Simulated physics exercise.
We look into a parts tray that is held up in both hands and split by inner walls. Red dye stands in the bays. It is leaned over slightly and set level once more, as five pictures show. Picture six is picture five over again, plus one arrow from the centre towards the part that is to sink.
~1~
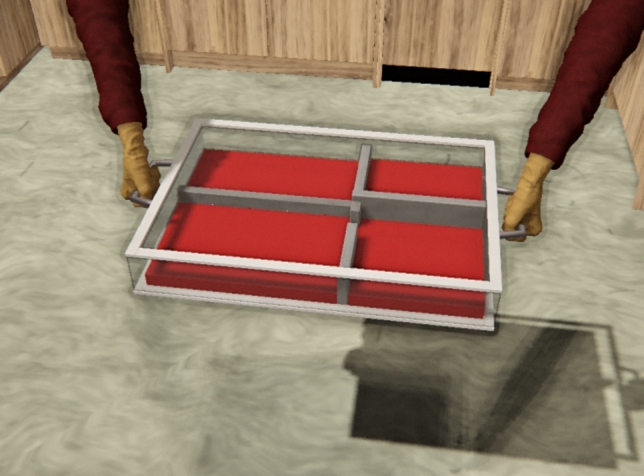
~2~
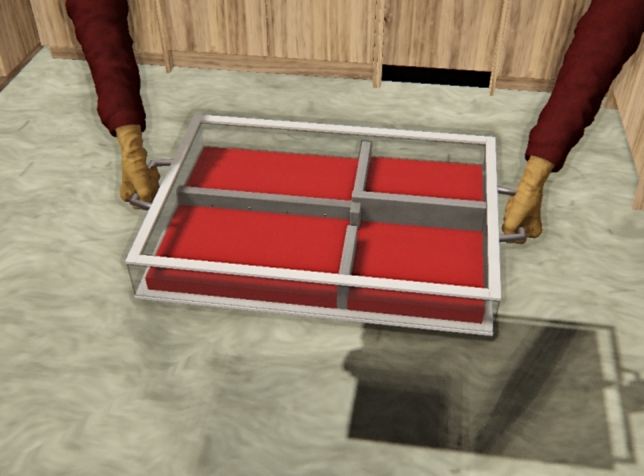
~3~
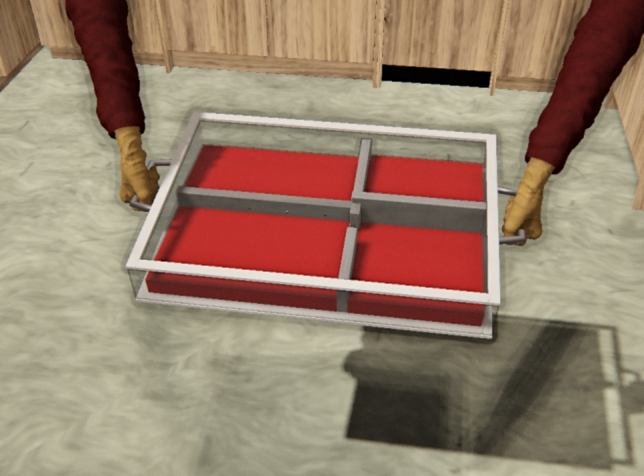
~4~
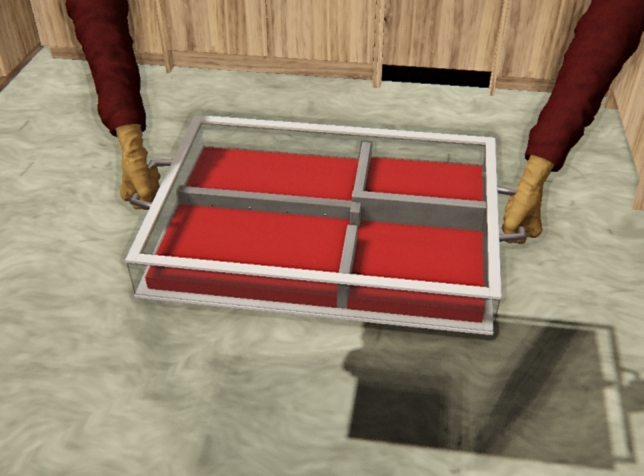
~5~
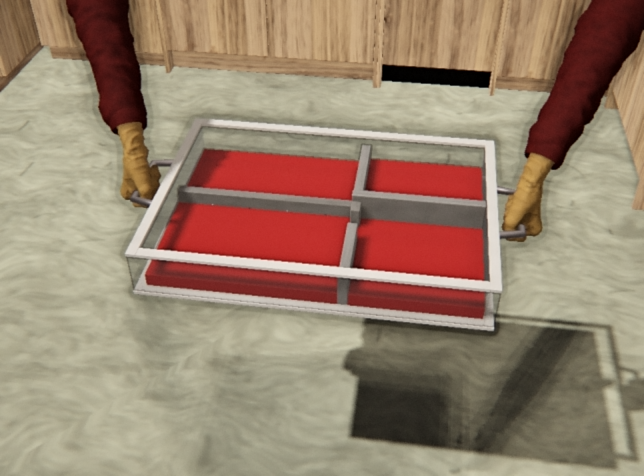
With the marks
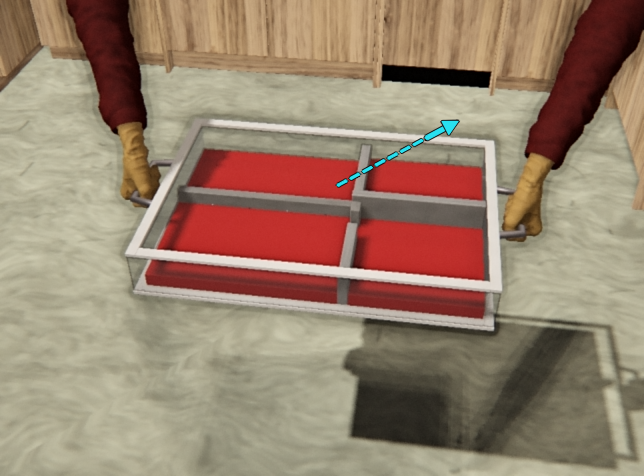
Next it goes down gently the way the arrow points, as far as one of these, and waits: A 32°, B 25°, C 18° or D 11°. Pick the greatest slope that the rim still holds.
It is D.
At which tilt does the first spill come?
It is C.
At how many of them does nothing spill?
One of them.
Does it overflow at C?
Yes.
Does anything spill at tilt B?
Yes, it does.
The tray is level; deepest in the back right bay, at (421, 189), shallowest in the back left.
Tipped about 3° down to the front; no wall is crossed.
Tipped about 6° down to the front; no wall is crossed.
Tipped about 3° down to the front; no wall is crossed.
The tray is level; deepest in the back right bay, at (421, 189), shallowest in the back left.
The arrow ends at (453, 123).
With A, about 72 % goes over the rim.
With B, about 49 % goes over the rim.
With C, about 11 % goes over the rim.
With D, nothing spills; the front right bay holds the most.
